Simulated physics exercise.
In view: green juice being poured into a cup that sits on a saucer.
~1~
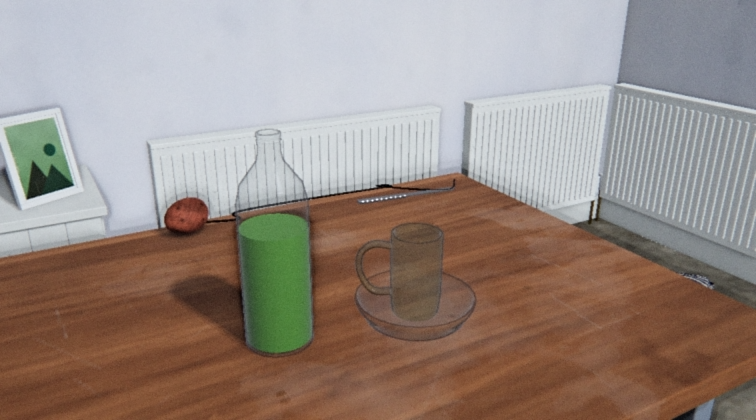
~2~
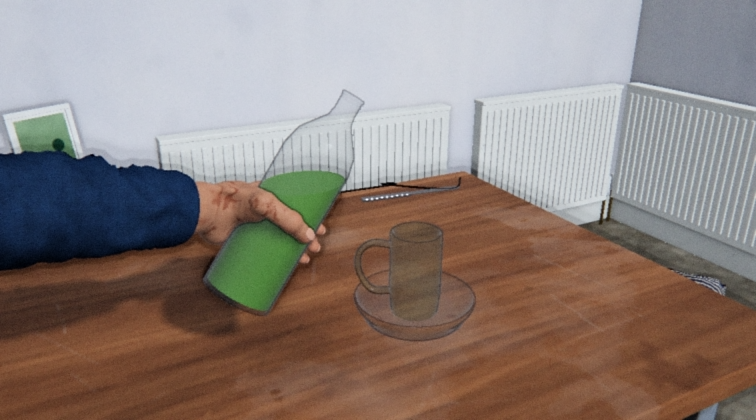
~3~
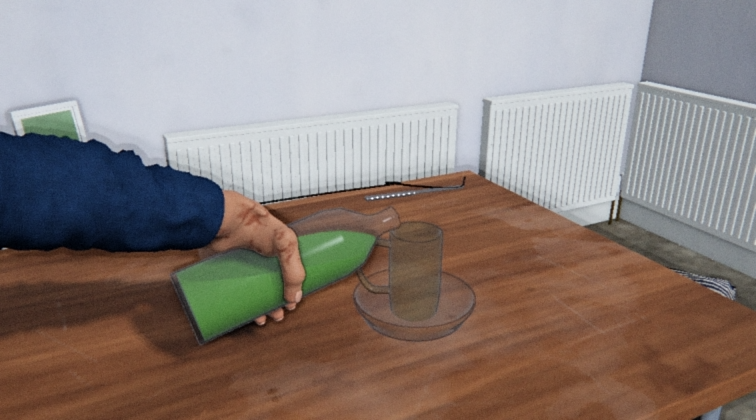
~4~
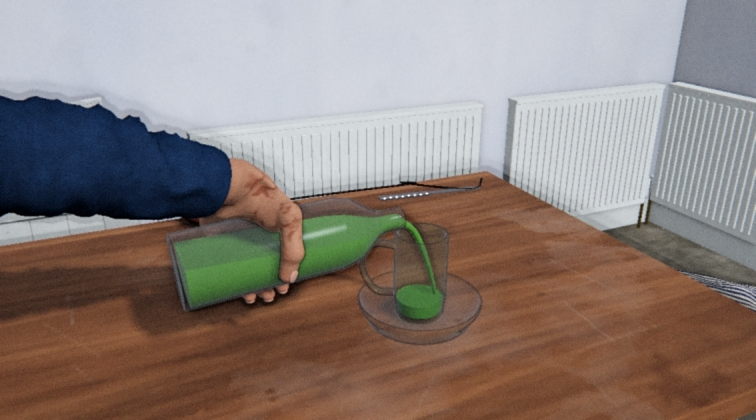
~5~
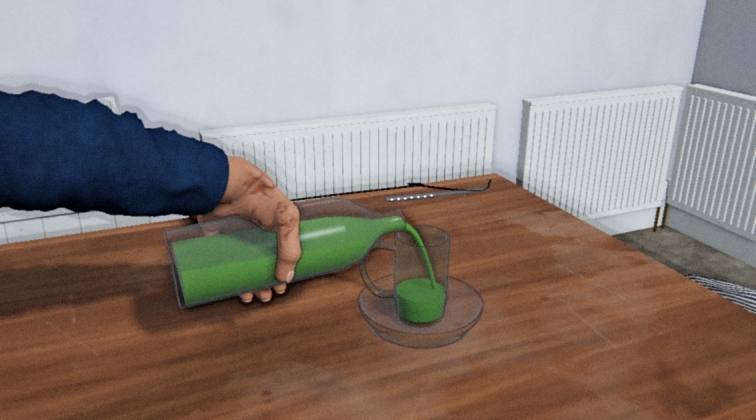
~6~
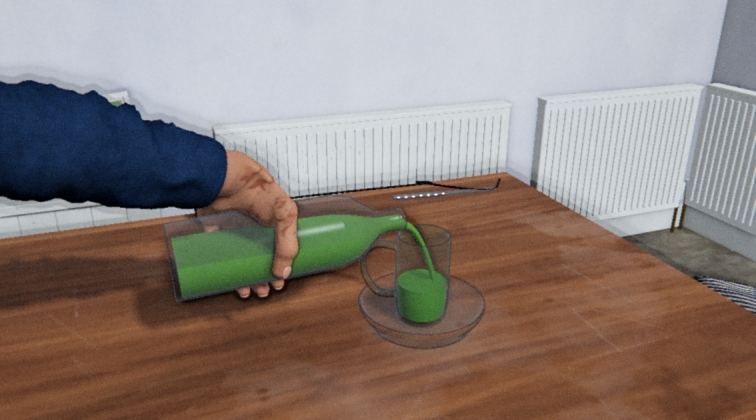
The footage shows a hand lifting a clear bottle of green juice from a wooden table, tilting it rightward toward a transparent cup on a saucer, and pouring a stream that gradually raises the green level inside the cup.
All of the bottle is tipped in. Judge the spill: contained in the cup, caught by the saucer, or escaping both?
Escaping both.
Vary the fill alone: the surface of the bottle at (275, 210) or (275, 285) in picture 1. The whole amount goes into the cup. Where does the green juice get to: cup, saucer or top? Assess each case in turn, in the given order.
One after the other: Past the saucer, into the saucer.
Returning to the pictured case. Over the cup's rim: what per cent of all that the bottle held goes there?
About 60 in a hundred.
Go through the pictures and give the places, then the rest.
Both stand on the top; bottle (274, 239) about half full; cup (416, 270) empty; saucer (449, 327) dry, in the first frame.
The hand lifts the bottle; bottle (296, 194) tipped 35° with all of its load; cup (415, 269) empty, in the second frame.
The bottle is brought over; bottle (299, 259) tipped 75° with all of its load; cup (415, 269) empty, in the third frame.
A stream runs into the cup; bottle (299, 242) tipped 85° with nearly all of its load; cup nearly empty, surface at (420, 297), in the fourth frame.
A stream runs into the cup; bottle (297, 243) tipped 85° with nearly all of its load; cup (421, 274) about a quarter full, in the fifth frame.
A stream runs into the cup; bottle (296, 239) tipped 90° with nearly all of its load; cup about a third full, surface at (422, 282); saucer (449, 336) dry, in the sixth frame.
Soon after, the cup is full to the brim; the saucer is wet, with room to spare.
Later, the cup is full to the brim; the saucer is full and running over.
In the end, the cup is full to the brim; the saucer is full and running over.
